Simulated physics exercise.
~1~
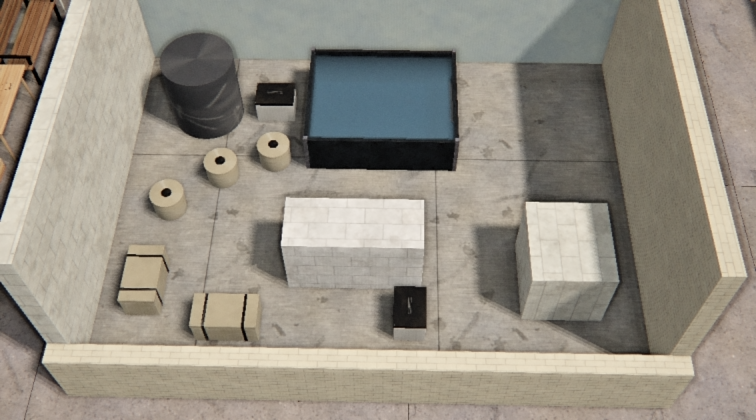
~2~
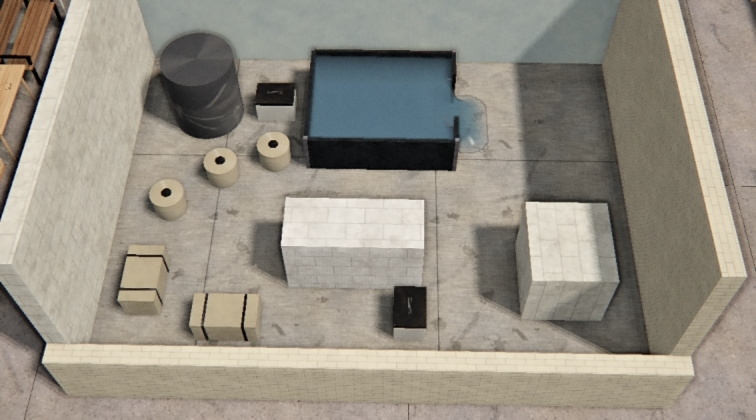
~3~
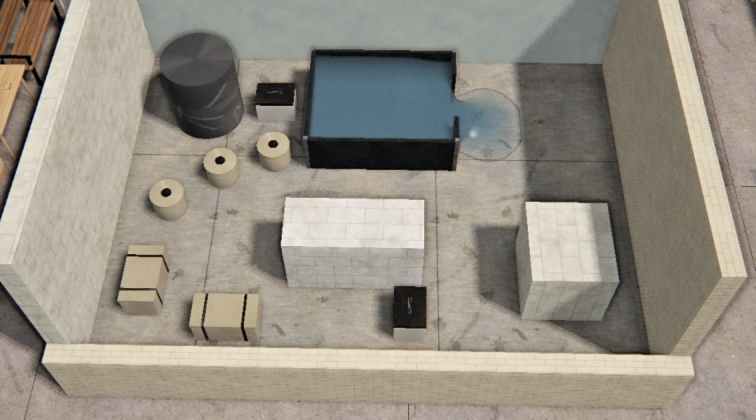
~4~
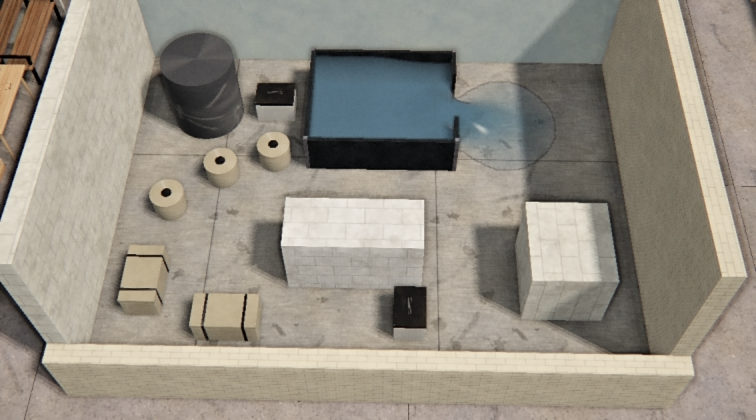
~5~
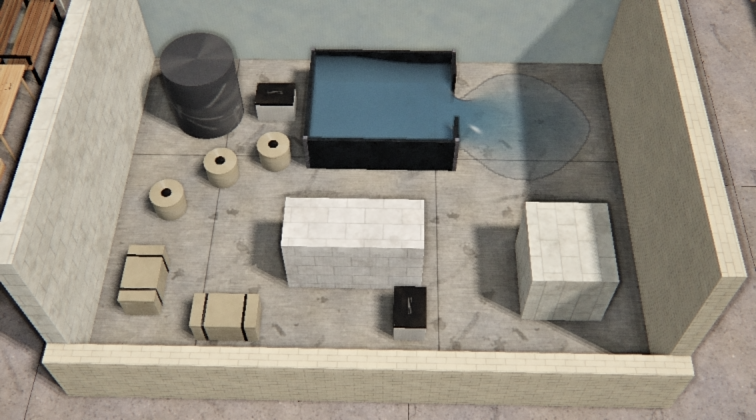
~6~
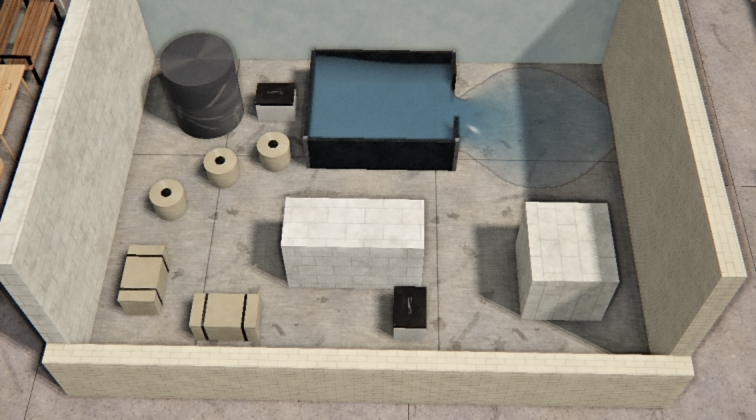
Water pours through a gap in the tank's right side and spreads across the floor.
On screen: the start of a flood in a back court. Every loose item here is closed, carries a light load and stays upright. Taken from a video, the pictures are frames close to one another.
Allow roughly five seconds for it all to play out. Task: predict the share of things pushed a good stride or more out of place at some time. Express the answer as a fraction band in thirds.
Fraction band: Less than 1/3.
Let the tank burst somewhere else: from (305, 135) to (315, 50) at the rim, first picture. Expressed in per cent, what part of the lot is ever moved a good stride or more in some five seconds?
100 percent, give or take.
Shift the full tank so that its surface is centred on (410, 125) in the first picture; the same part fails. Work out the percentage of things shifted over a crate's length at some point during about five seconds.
About 0 in a hundred.
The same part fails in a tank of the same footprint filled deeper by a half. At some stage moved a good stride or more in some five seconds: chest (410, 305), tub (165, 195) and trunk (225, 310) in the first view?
Per item, in order: Cleared the mark; missed the mark; missed the mark.
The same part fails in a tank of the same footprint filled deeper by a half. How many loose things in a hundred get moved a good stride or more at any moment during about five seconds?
Share moved that far: Approx. 10 %.
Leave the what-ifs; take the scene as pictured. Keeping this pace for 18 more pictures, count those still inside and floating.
I count 0.
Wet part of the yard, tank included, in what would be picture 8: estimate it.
Roughly 25 per cent.
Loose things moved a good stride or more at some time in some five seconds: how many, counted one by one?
The figure is 0.
A moment on, 0 of 7 are well off their spots; 0 afloat.
Next, 0 of 7 are well off their spots; 0 afloat.
Later, 0 of 7 are well off their spots; 0 afloat.
In the end, 0 of 7 are well off their spots, and 0 have been at some point; 0 afloat.
